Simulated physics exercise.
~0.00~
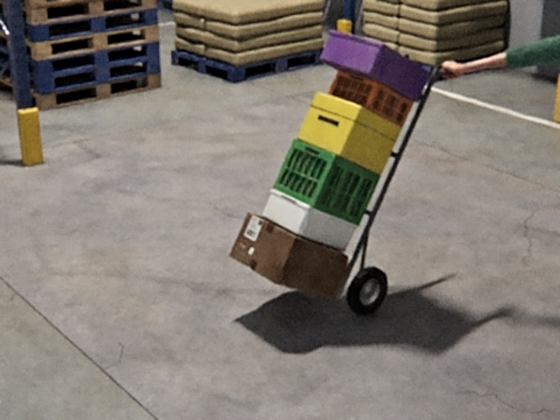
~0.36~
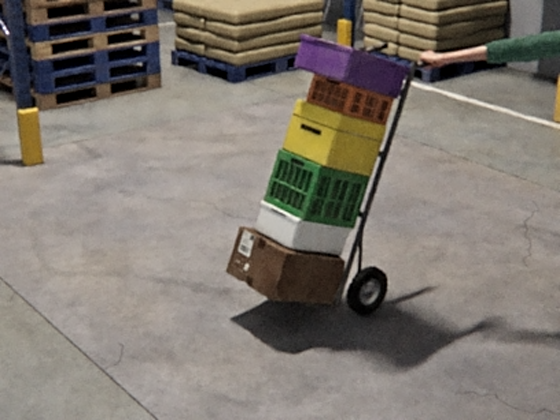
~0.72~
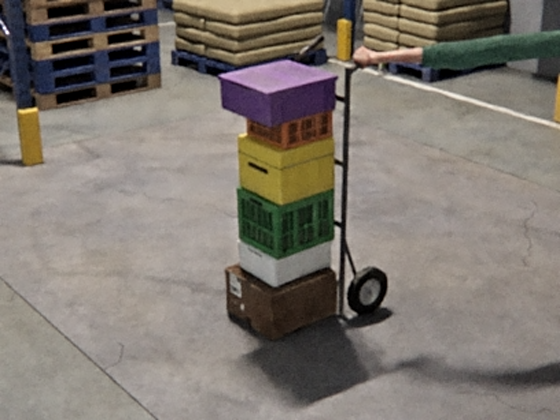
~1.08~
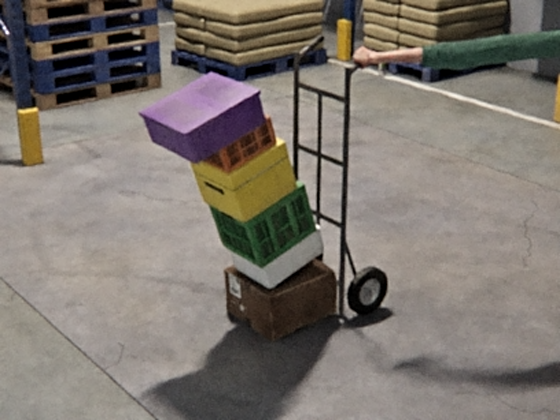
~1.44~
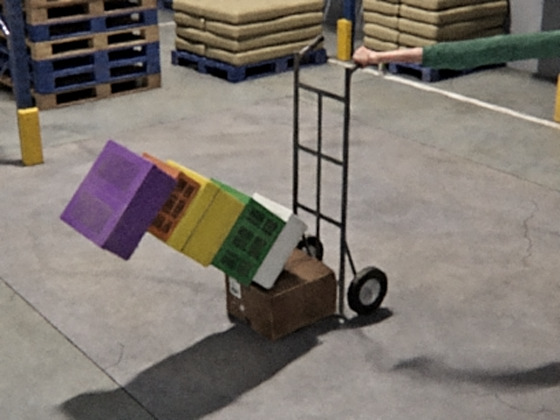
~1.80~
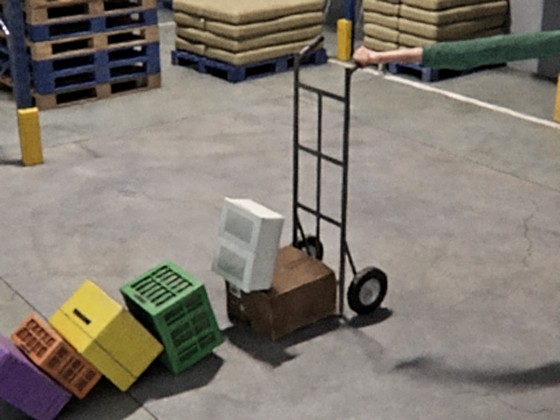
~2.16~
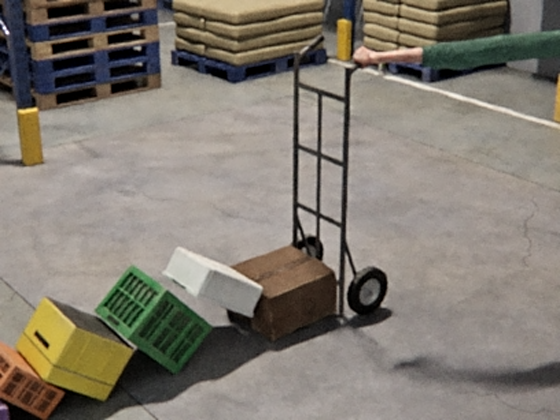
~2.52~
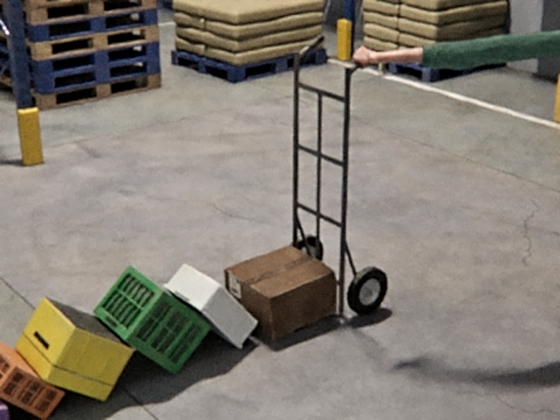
In a warehouse, a green-sleeved arm swung a loaded sack truck upright and held it there as the purple, orange, yellow, green and white containers toppled left in a leaning column and spilled across the floor, leaving only the brown box at its base.
